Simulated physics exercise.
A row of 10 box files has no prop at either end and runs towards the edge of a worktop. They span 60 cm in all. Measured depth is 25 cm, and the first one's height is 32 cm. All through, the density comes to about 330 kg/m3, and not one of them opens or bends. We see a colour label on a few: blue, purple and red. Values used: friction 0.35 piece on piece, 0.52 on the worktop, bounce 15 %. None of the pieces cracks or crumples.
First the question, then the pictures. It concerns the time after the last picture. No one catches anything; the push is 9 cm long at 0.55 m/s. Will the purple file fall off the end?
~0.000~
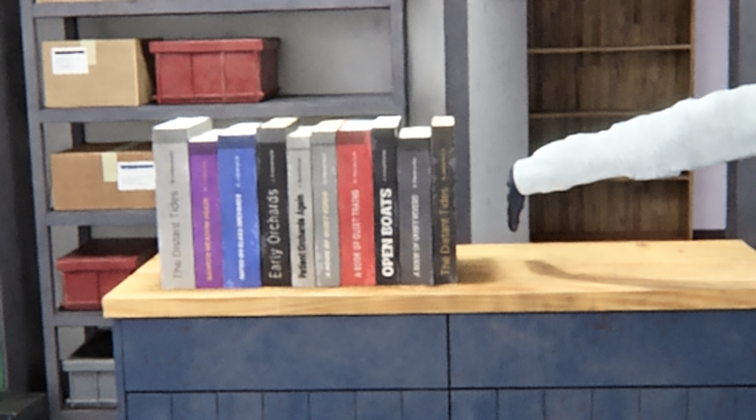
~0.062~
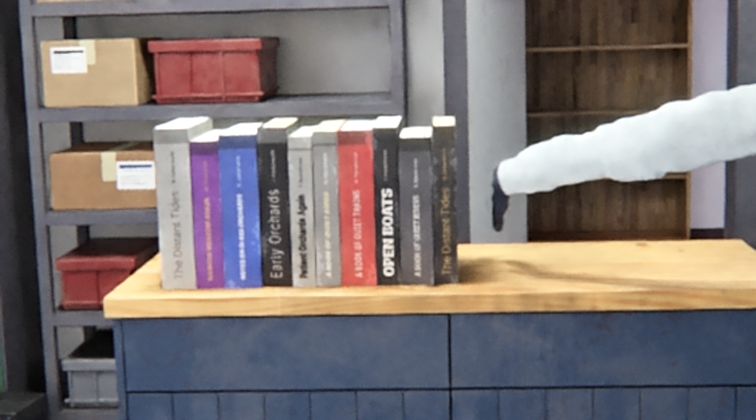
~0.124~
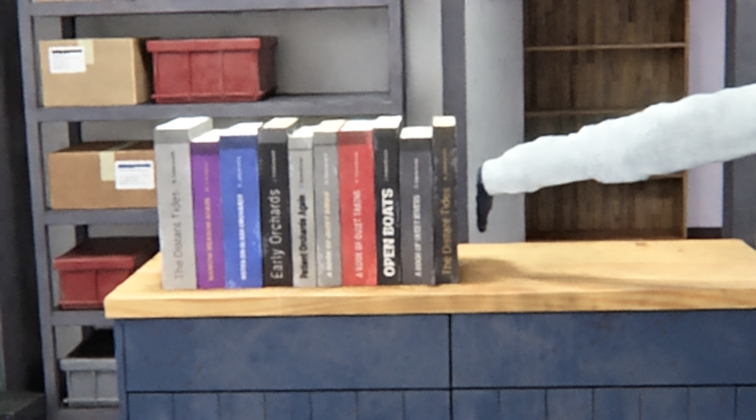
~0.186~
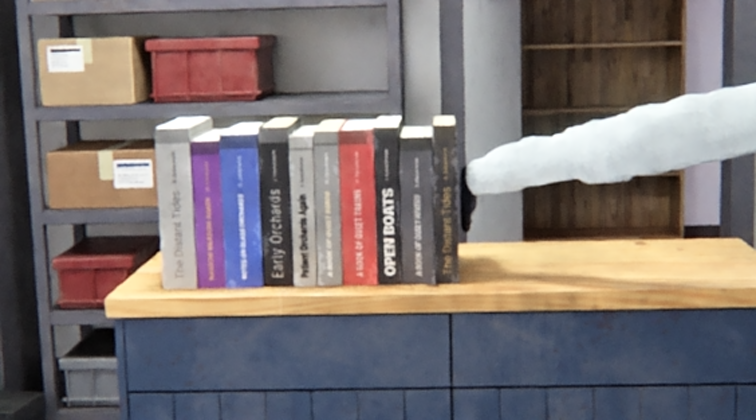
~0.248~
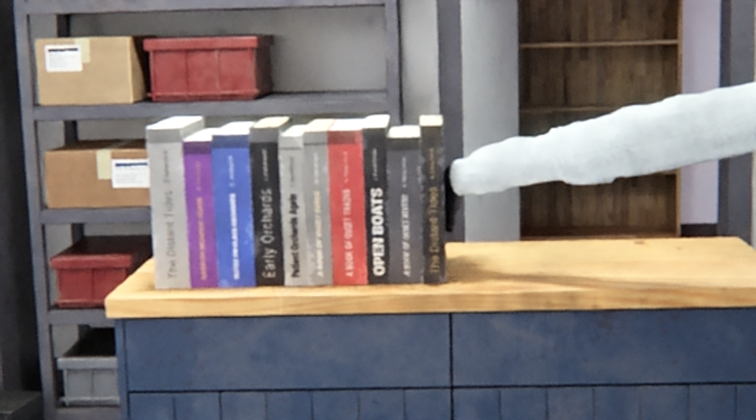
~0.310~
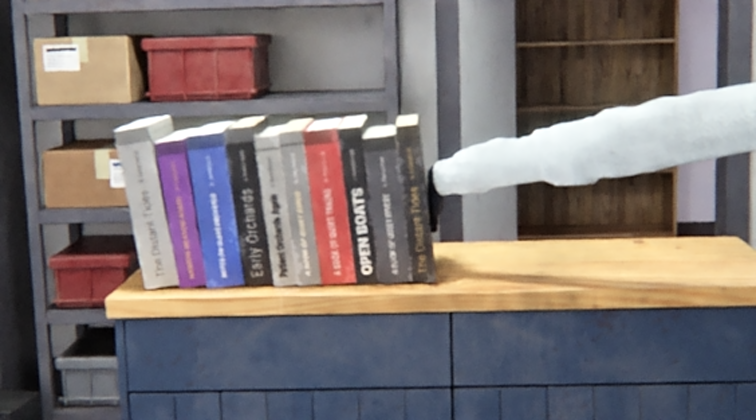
Watch the file: It comes down.
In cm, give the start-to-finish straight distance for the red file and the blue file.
Displacement in cm - red: 20; blue: 80.
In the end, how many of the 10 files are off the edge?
The total is 3.
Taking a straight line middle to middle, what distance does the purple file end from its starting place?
Roughly 85 cm.
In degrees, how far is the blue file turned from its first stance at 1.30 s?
Something like 180°, give or take.
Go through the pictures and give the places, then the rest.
In the first picture (places mark the middle of the side facing us; the camera moves round a little), hand (523, 188) 11 cm from the first; purple file (206, 215); blue file (239, 212); red file (356, 209); nothing disturbed.
The second picture shows hand (507, 189) 8 cm from the first; purple file (207, 215).
The third picture shows hand (491, 189) 42 mm from the first; purple file (208, 216).
The fourth picture shows hand (475, 189) 8 mm from the first; purple file (208, 215).
The fifth picture shows hand (459, 189) 26 mm in; purple file (200, 215); 2 disturbed, none off the edge.
The sixth picture shows hand (442, 189) 6 cm in; purple file (181, 214) leaning 7°; red file (329, 207) leaning 5°; blue file (215, 211) leaning 5°; steepest lean 8°, the file at (147, 208); 10 disturbed, none off the edge.
After 0.42 s, none of the 10 files off the edge, 10 disturbed; purple file leaning 19°; blue file leaning 19°.
After 0.86 s, 1 of the 10 files off the edge; purple file on its side; blue file leaning 52°.
After 1.30 s, 3 of the 10 files off the edge; purple file on its side; blue file upside down.
At rest (1.7 s), 3 of the 10 files off the edge; purple file on its side; blue file on its side; red file leaning 42°.
